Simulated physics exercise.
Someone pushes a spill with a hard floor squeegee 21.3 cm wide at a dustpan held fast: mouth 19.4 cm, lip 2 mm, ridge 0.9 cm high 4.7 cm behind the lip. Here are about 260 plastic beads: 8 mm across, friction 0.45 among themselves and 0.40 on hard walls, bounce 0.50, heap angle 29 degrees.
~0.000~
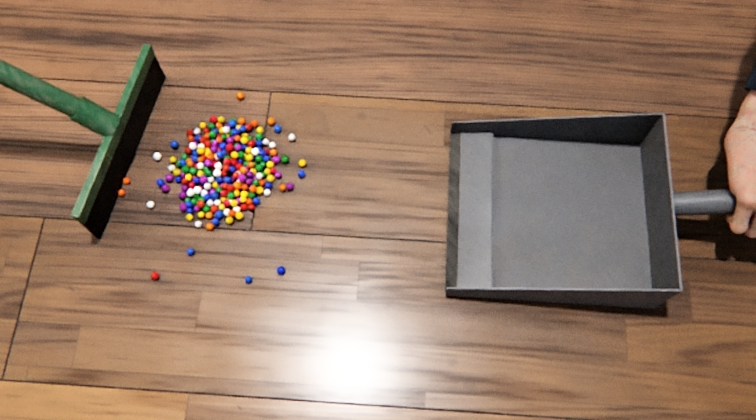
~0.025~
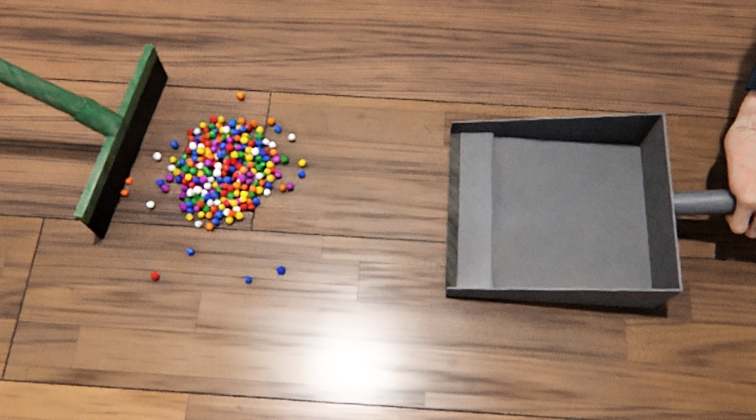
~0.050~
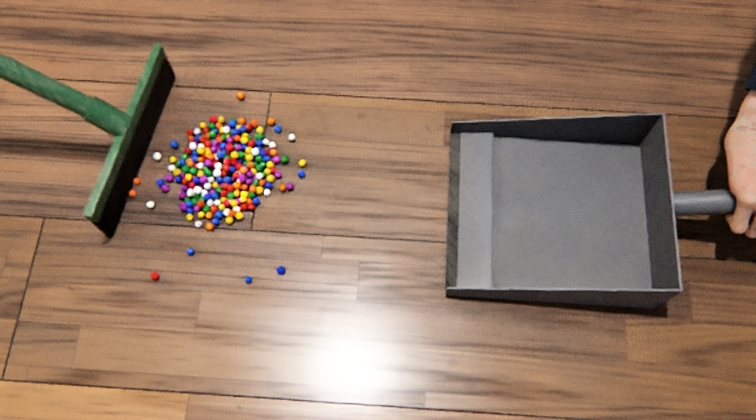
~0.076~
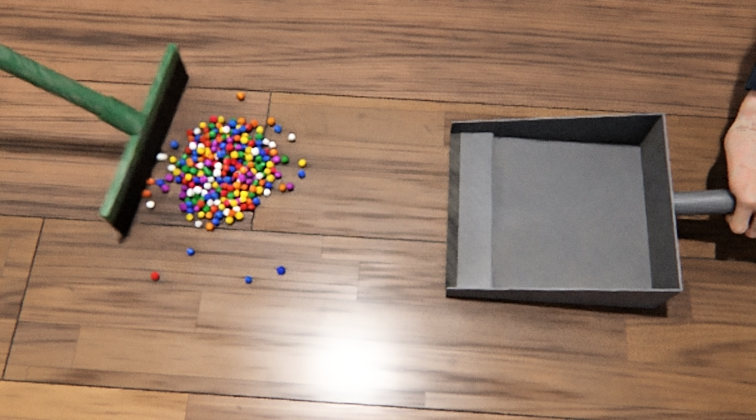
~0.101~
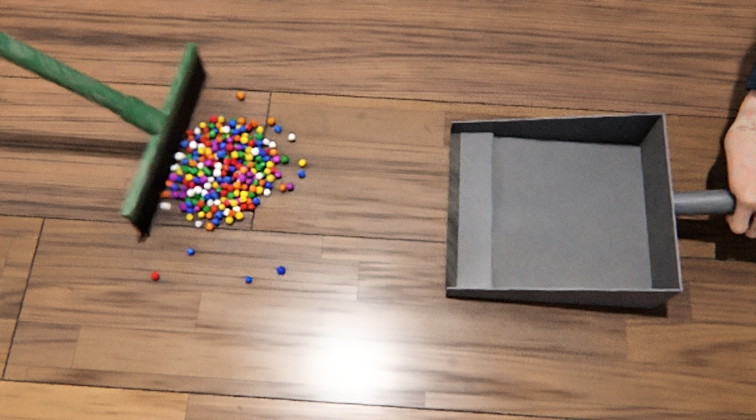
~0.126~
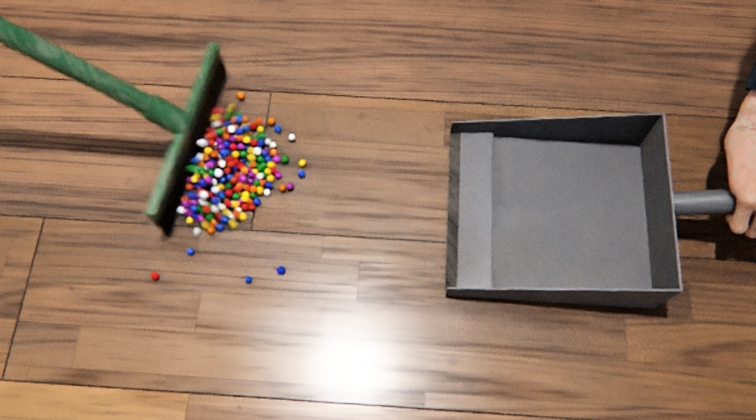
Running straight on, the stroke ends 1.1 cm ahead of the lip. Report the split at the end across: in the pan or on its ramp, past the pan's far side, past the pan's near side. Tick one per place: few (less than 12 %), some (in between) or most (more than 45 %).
In the pan or on its ramp - some; past the pan's far side - some; past the pan's near side - some.
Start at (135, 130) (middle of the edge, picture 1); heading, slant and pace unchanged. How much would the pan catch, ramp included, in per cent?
25 per cent, roughly.
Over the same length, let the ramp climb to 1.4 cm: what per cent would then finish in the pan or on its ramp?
I'd guess close to 30 per cent.
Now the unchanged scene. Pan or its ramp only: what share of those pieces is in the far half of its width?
Around 70 in a hundred.
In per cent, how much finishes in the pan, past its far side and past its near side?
Final, in %: Pan 35, far side 15, near side 15.
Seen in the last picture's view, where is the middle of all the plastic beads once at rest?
In the last view, approximately (457, 198).
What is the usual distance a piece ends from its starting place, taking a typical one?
Roughly 28 cm.
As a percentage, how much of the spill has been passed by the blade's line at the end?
Around 5 in a hundred.
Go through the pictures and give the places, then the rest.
The first frame shows blade from (81, 217) to (149, 53), moved 0.0 cm, 0 of the pieces shifted so far; middle of the pieces at (225, 167); pan at (565, 217).
The second frame shows blade from (84, 217) to (152, 53), moved 0.3 cm, 0 of the pieces shifted so far; middle of the pieces at (225, 167).
The third frame shows blade from (93, 217) to (160, 53), moved 1.2 cm, 2 of the pieces shifted so far; middle of the pieces at (225, 167).
The fourth frame shows blade from (109, 216) to (174, 52), moved 2.8 cm, 3 of the pieces shifted so far; middle of the pieces at (225, 167).
The fifth frame shows blade from (130, 216) to (194, 52), moved 5.0 cm, 14 of the pieces shifted so far; middle of the pieces at (225, 167).
The sixth frame shows blade from (154, 215) to (215, 51), moved 7.5 cm, 173 of the pieces shifted so far; middle of the pieces at (228, 167); pan at (565, 217). The blade's pace is about 0.98 m/s, heading 6 degrees away from the viewer's side.
After 0.27 s, middle of the blade 15 cm from the lip; 0 % over the lip, far side 10 %, near side 5 %.
After 0.36 s, middle of the blade 6 cm from the lip; 0 % over the lip, far side 15 %, near side 10 %.
After 0.59 s, middle of the blade 3 cm from the lip; 40 % over the lip, far side 15 %, near side 15 %.
At rest (1.8 s), pan 35 %, far side 15 %, near side 15 %, in front of the lip or behind the blade 35 %.
